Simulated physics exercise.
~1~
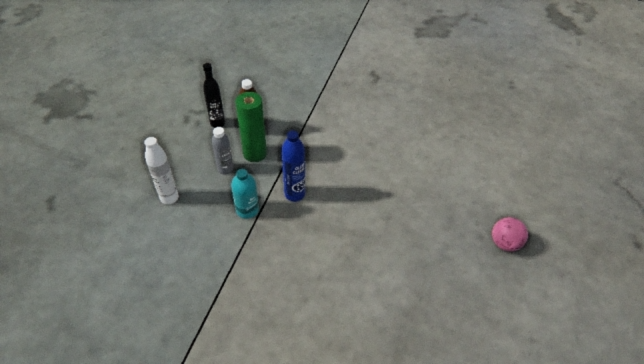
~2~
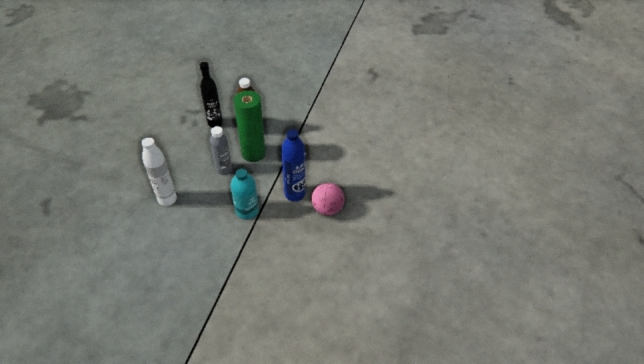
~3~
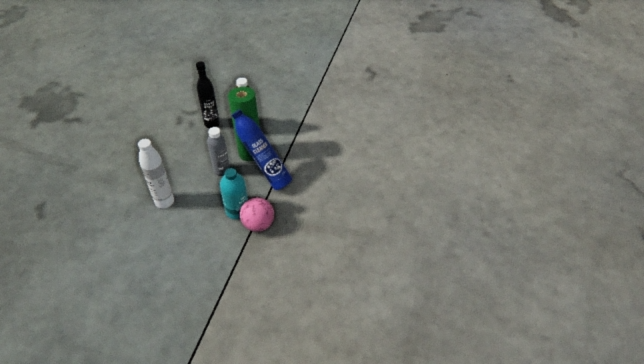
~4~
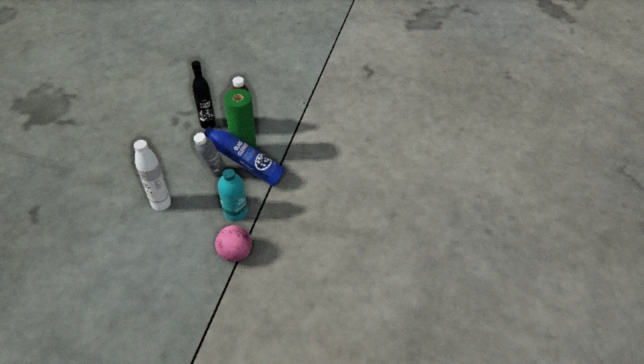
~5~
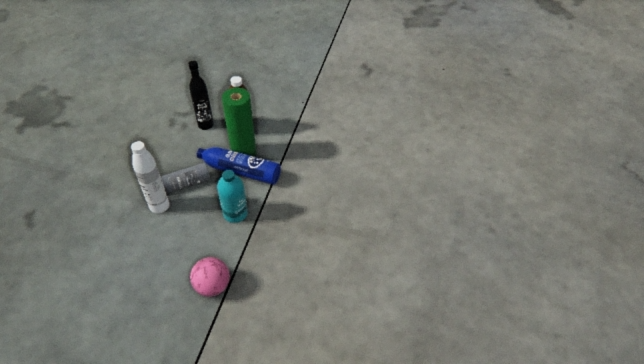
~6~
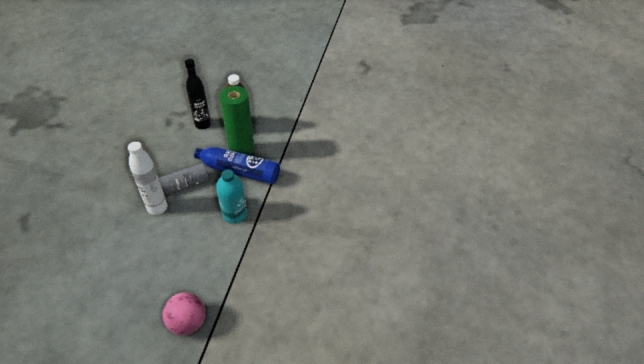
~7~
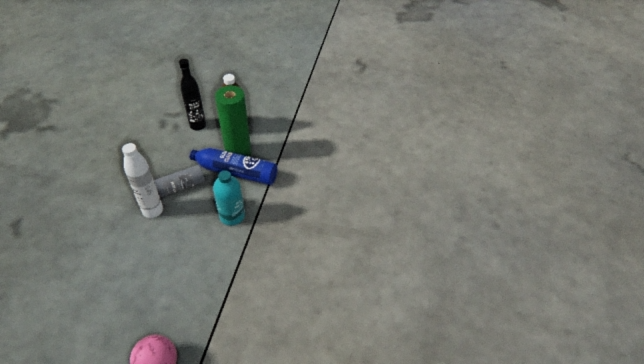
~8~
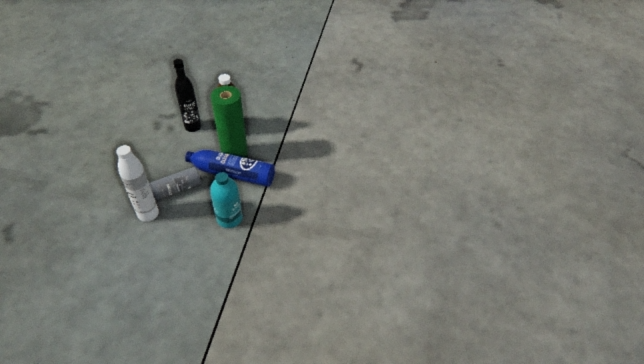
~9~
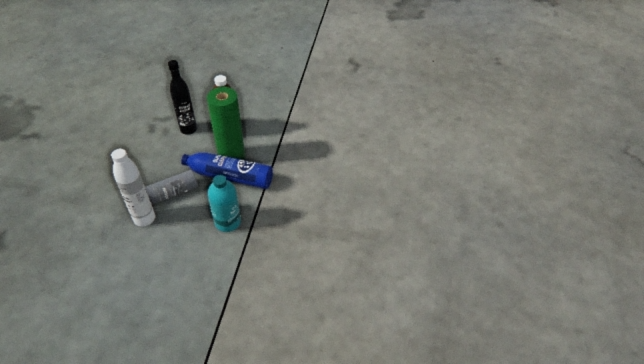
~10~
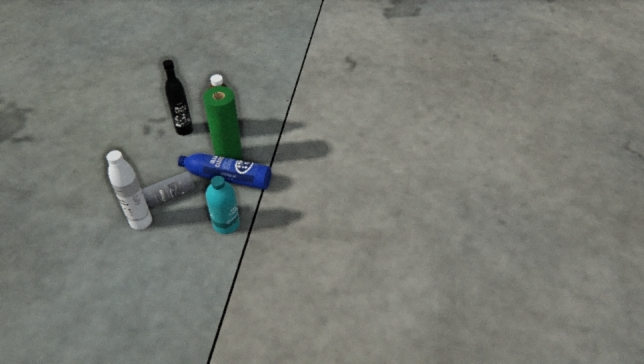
On a grey concrete floor, a pink ball rolls left into a group of upright bottles, knocking over the blue one, which topples the grey one, then rolls out of view at the bottom; the turquoise, green, white and black bottles remain standing.
